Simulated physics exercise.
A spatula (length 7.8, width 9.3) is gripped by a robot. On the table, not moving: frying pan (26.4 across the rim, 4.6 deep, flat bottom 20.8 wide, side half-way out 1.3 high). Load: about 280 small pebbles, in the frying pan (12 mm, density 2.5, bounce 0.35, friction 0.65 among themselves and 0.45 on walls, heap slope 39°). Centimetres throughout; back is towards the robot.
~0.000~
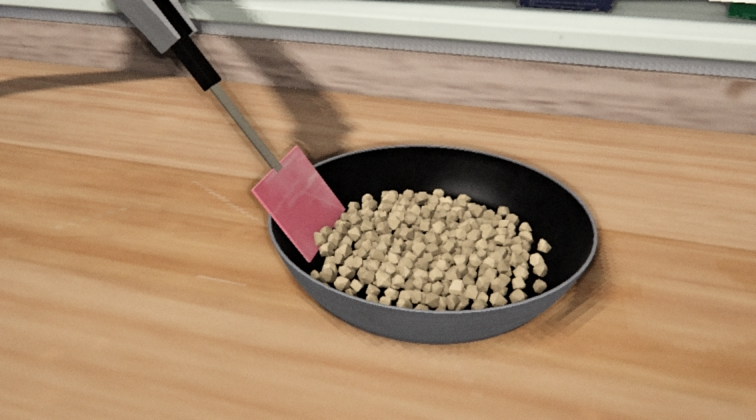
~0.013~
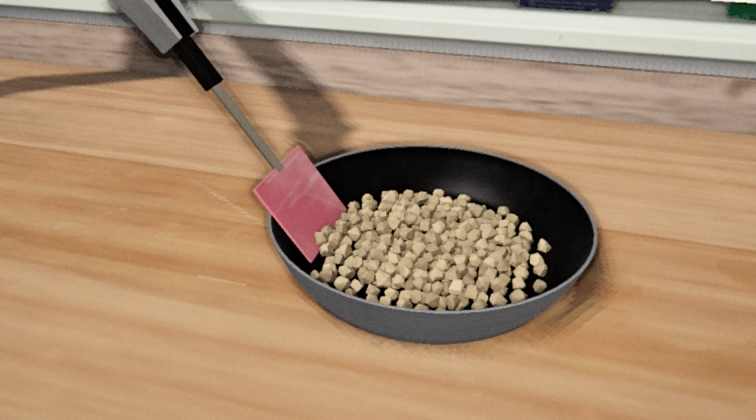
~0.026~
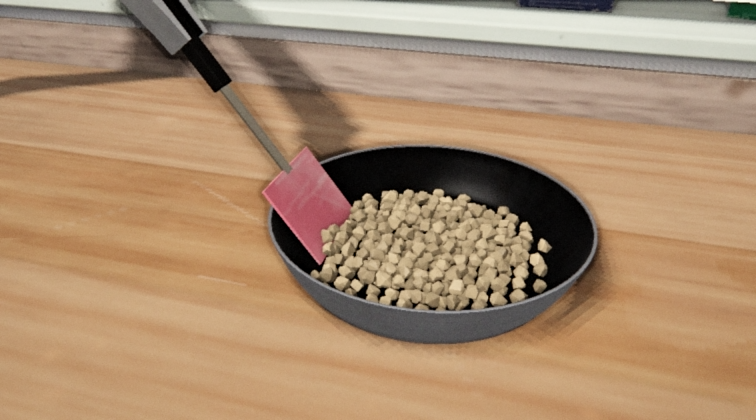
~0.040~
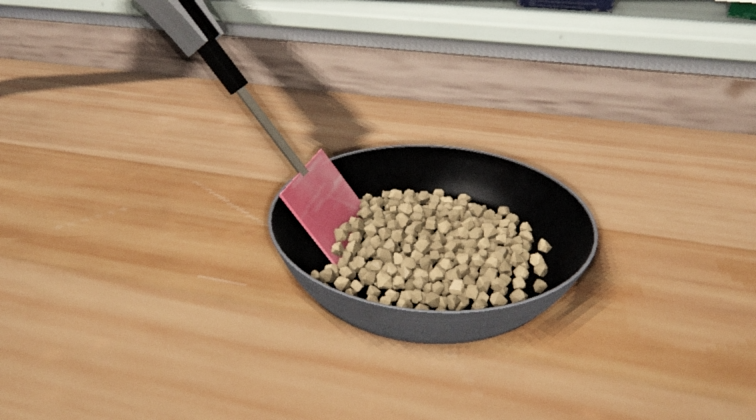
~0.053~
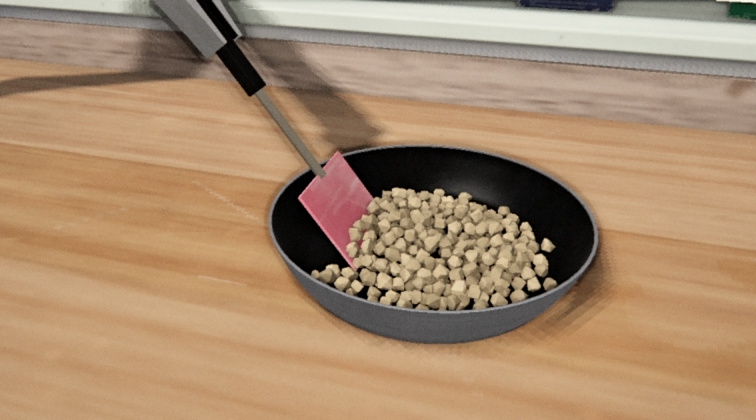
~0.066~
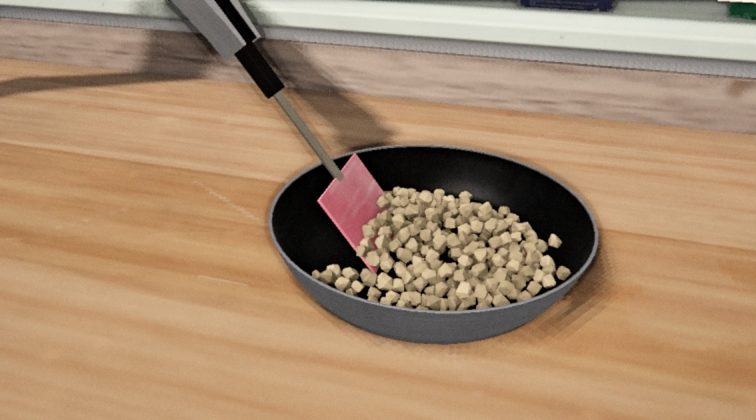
Pink spatula held by a robot gripper pushing slowly rightward through a heap of small tan pebbles in a dark frying pan.
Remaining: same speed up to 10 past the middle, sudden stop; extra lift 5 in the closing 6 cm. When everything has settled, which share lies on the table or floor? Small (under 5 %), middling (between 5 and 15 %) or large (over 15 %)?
Answer: Large; over 15 % of the small pebbles finish on the table or floor.
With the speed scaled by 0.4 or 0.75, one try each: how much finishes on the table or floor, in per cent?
Some 10 and 15 per cent.
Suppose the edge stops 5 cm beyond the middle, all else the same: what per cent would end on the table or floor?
In that case some 15 per cent.
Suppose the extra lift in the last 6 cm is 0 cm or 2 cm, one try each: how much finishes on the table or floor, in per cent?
About 30 and 30 per cent.
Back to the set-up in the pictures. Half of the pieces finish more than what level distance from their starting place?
About 6 cm.
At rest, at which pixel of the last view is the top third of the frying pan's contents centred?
Near (546, 239).
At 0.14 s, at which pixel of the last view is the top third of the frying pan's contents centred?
At about (500, 231).
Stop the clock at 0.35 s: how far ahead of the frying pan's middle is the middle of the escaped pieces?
Roughly 32 cm.
After 0.10 s, sloping 53°, highest piece 6 above the table; 278 in the frying pan.
After 0.14 s, sloping 53°, highest piece 7 above the table; 278 in the frying pan.
After 0.35 s, sloping 53°, highest piece 16 above the table; 218 in the frying pan, 20 on the table or floor, 40 on the blade or in flight.
After 1.40 s, sloping 53°, highest piece 5 above the table; 218 in the frying pan, 60 on the table or floor.
In the end, 218 in the frying pan, 60 on the table or floor. That is 22 % on the table or floor.
